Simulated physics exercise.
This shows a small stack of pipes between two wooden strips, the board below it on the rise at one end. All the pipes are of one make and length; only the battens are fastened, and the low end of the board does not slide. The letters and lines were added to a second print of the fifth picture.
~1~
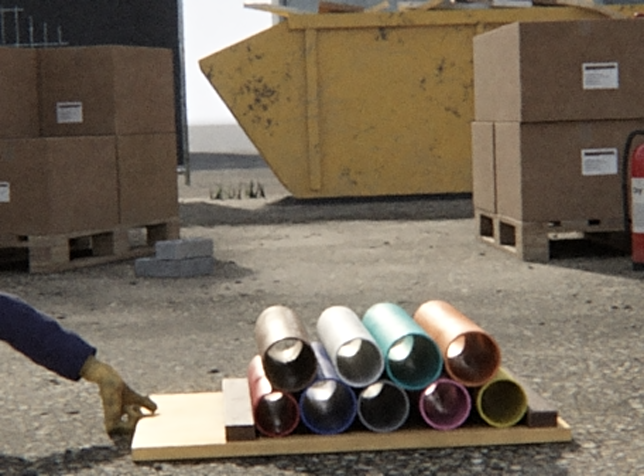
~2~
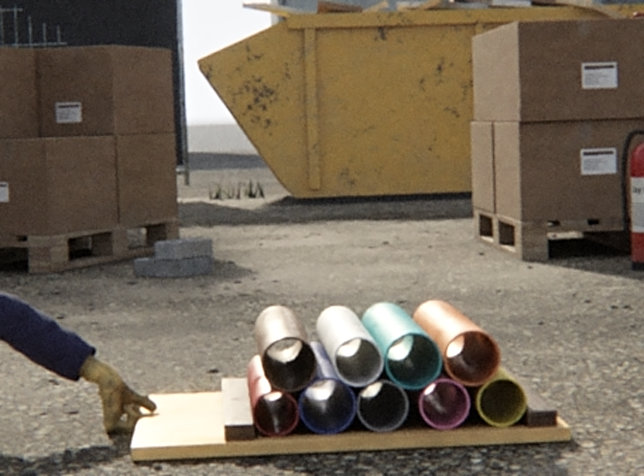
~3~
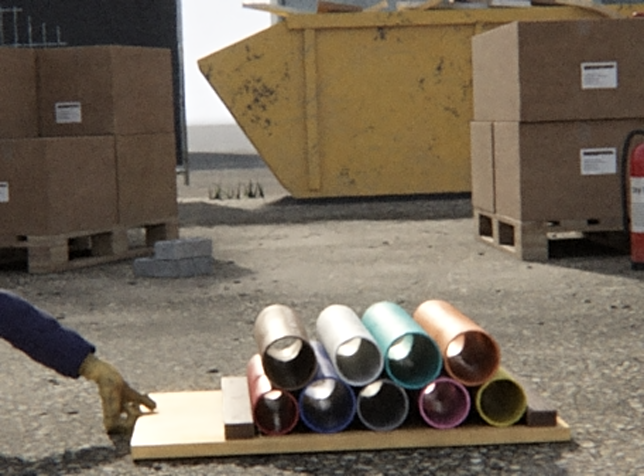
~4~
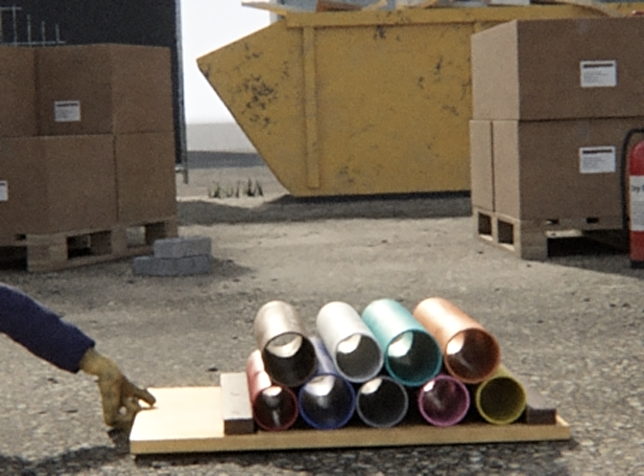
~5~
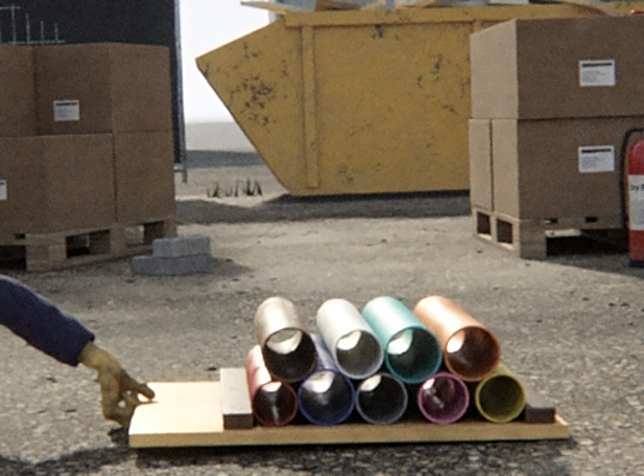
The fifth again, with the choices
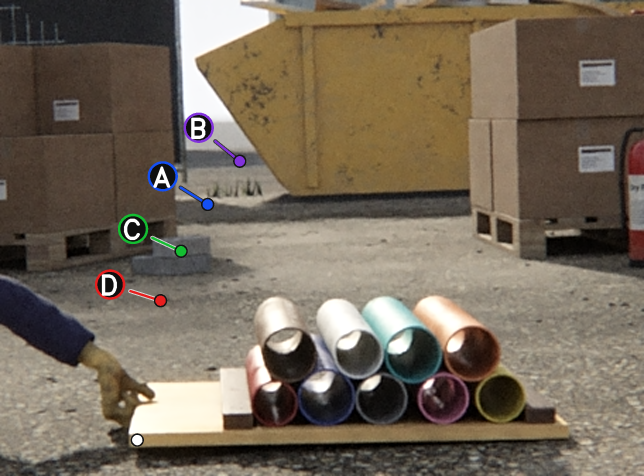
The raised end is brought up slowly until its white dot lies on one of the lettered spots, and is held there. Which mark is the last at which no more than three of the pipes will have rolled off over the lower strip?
The answer is mark A.
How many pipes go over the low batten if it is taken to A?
The count is three.
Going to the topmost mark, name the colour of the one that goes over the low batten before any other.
First is the orange one.
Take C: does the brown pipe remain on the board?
The brown pipe: Yes.
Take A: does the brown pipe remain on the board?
Yes.
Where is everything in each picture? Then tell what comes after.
In the first frame, brown pipe (290, 364); orange pipe (473, 358); white pipe (359, 362).
In the second frame, white pipe (359, 361); turquoise pipe (413, 361).
In the third frame, board (341, 408); red pipe (276, 412); brown pipe (290, 363); yellow pipe (502, 401).
In the fourth frame, board (340, 405); red pipe (275, 408); blue pipe (327, 401).
In the fifth frame, board (339, 402); red pipe (274, 404); blue pipe (326, 397).
On the marked copy, A at (208, 204); B at (240, 161); C at (181, 251); D at (160, 301); the white dot at (138, 440).
With A. Early on, board at 19°.
Further on, board at 34°.
At the end, board at 34°, three over the low batten (orange, white, turquoise).
As for the rest, B four over the low batten (brown, orange, white, turquoise); C three over the low batten (orange, white, turquoise); D one over the low batten (orange).
